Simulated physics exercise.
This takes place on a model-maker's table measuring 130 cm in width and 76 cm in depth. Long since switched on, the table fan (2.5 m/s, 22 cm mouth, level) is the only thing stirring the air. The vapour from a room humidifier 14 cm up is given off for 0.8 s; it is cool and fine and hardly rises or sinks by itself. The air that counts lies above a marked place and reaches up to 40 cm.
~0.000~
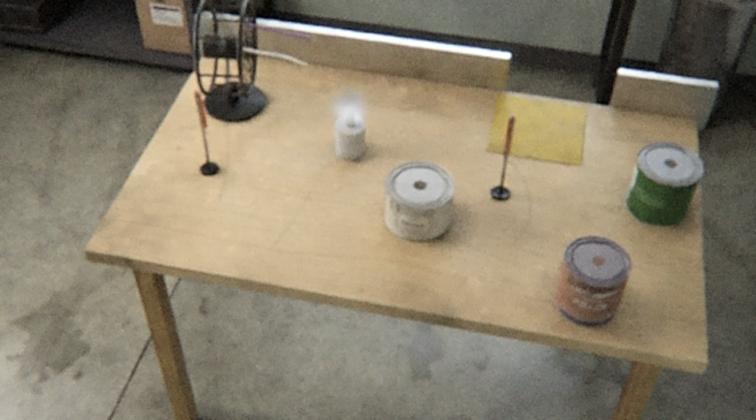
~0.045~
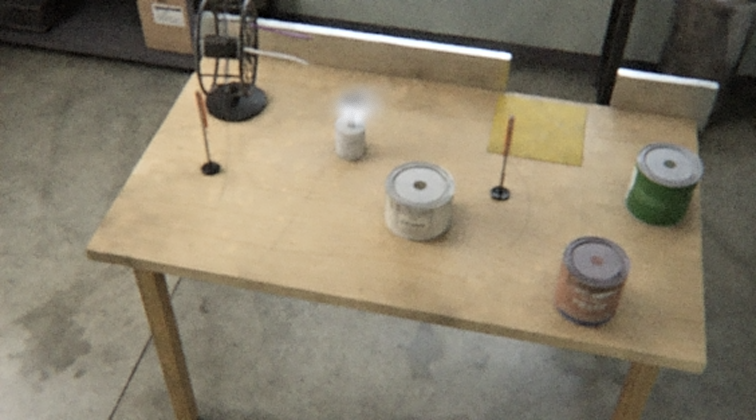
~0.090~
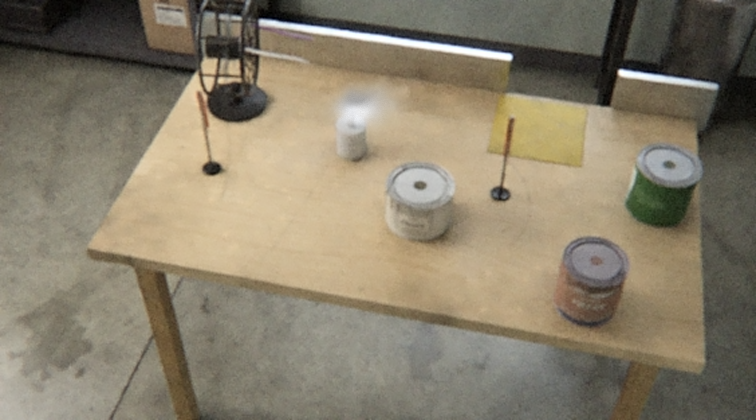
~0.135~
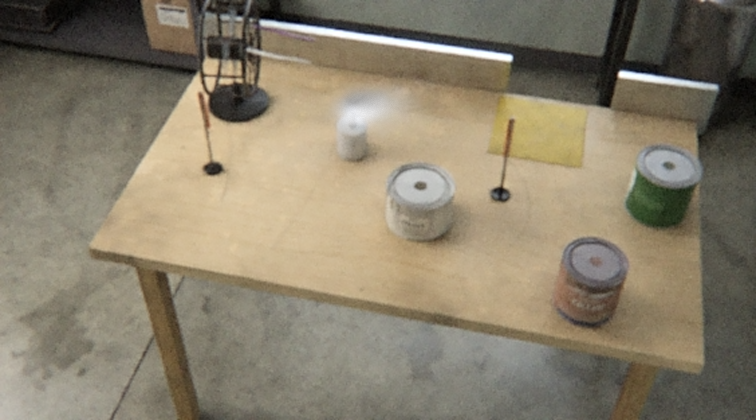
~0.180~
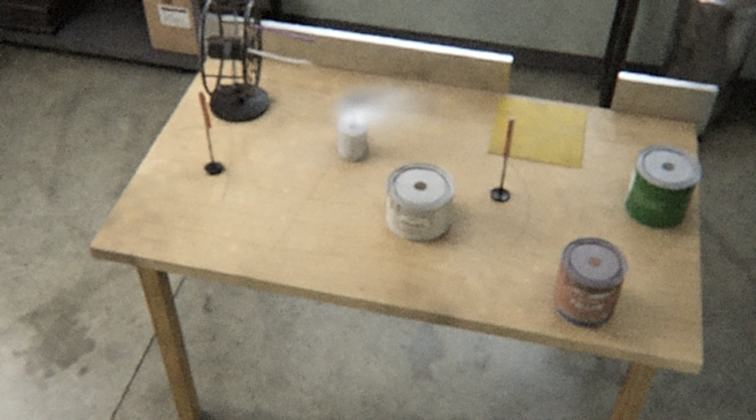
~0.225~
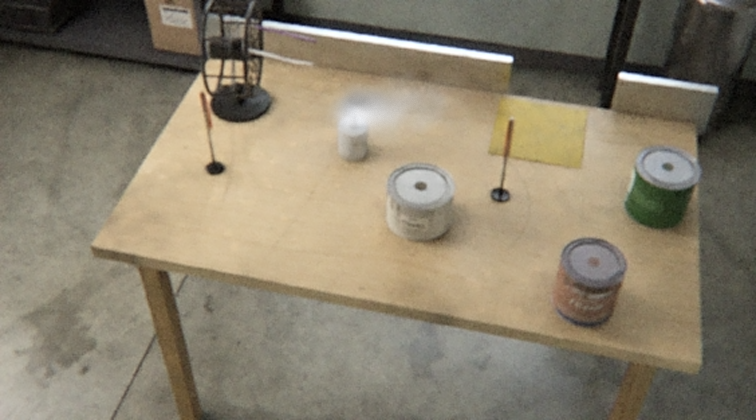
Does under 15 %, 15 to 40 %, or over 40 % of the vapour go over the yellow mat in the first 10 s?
In that time, above 40 % goes over it.
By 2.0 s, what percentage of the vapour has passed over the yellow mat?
It comes to around 90 %.
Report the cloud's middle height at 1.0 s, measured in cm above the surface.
I'd put it at around 10 cm up.
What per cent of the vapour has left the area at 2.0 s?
My guess is close to 70 %.
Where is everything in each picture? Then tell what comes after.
In the first frame, the vapour is thickest near (350, 107), the room humidifier stands at (350, 115) and the table fan is at (227, 47).
In the second frame, the vapour is thickest near (355, 107) and the yellow mat is centred on (538, 130).
In the third frame, the vapour is thickest near (357, 107) and reaches out to (387, 101), a ribbon ends at (506, 156) and a ribbon ends at (206, 127).
In the fourth frame, the vapour is thickest near (362, 108) and reaches out to (407, 102), the top of a tin is at (669, 165) and the top of a tin is at (596, 261).
In the fifth frame, the vapour is thickest near (366, 108) and reaches out to (421, 100).
In the sixth frame, the vapour is thickest near (370, 108) and reaches out to (445, 99), a ribbon ends at (506, 157) and a ribbon ends at (210, 128).
By 1.0 s, 56 % has passed over the yellow mat; 9 % has left the area, and the middle of the rest is near (523, 123).
By 2.0 s, 89 % has passed over the yellow mat; 70 % has left the area, and the middle of the rest is near (650, 156).
By 4.0 s, 93 % has passed over the yellow mat; 94 % has left the area.
By 10.0 s, 93 % has passed over the yellow mat; 97 % has left the area.
